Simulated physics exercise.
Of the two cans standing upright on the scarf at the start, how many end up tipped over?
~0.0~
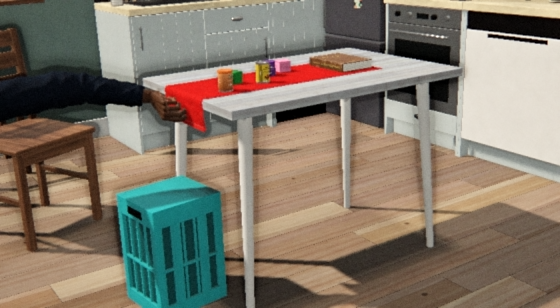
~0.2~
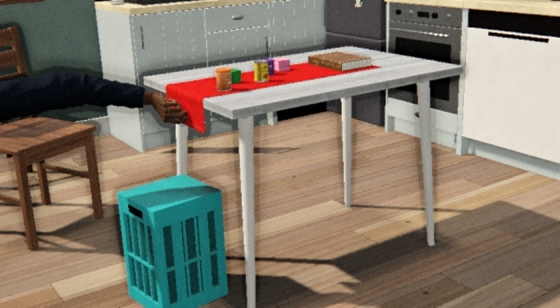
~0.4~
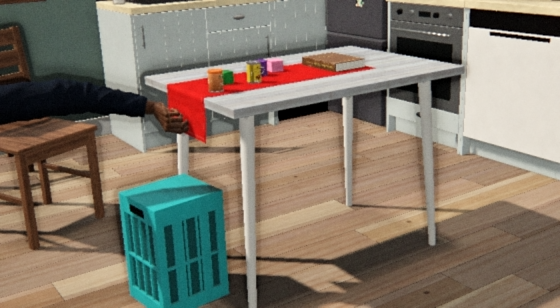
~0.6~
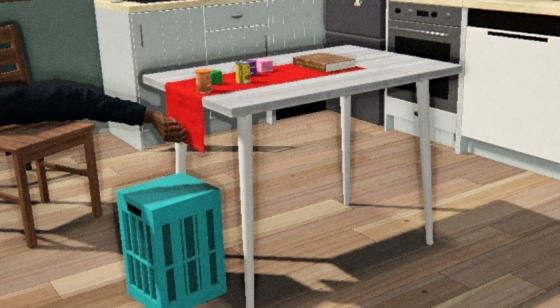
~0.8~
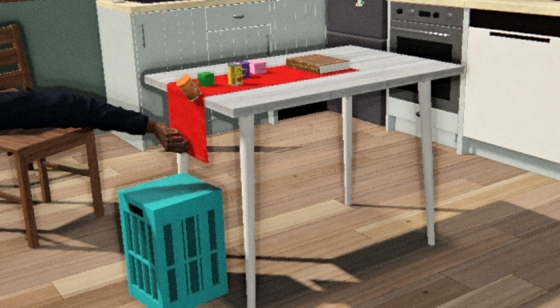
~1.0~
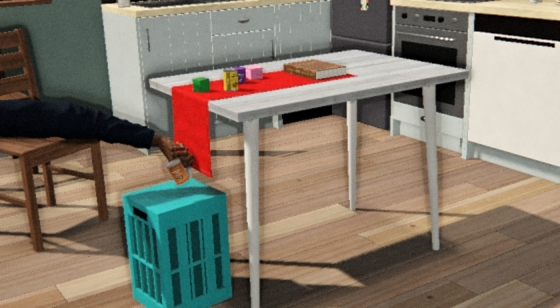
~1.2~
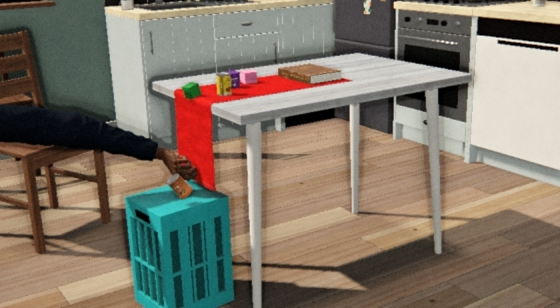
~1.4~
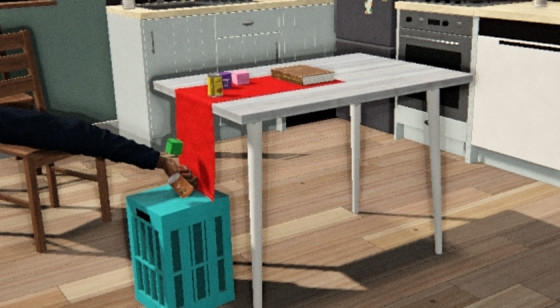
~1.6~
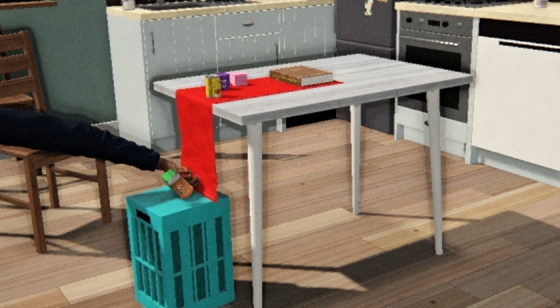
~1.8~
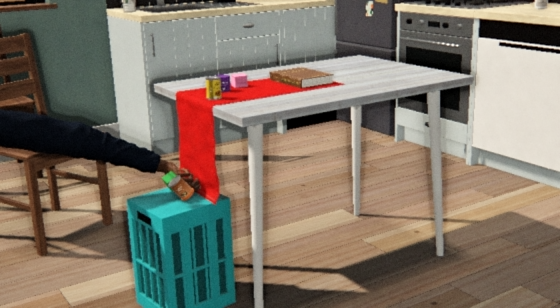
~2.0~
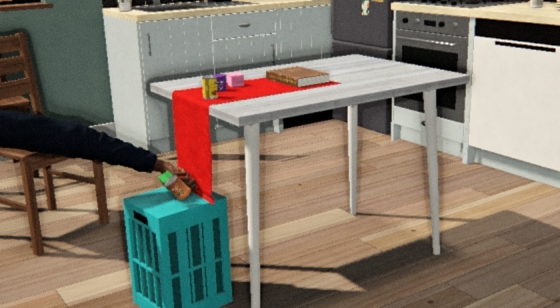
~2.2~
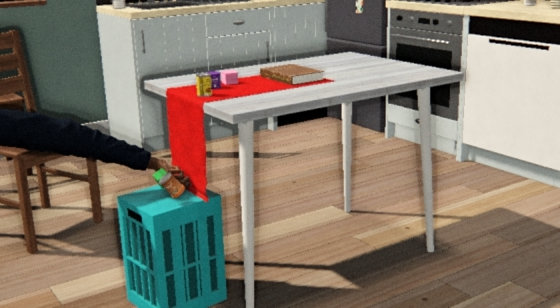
One does. The orange can goes over the table edge and ends up tipped over on the crate, while the yellow can is still standing on the table.
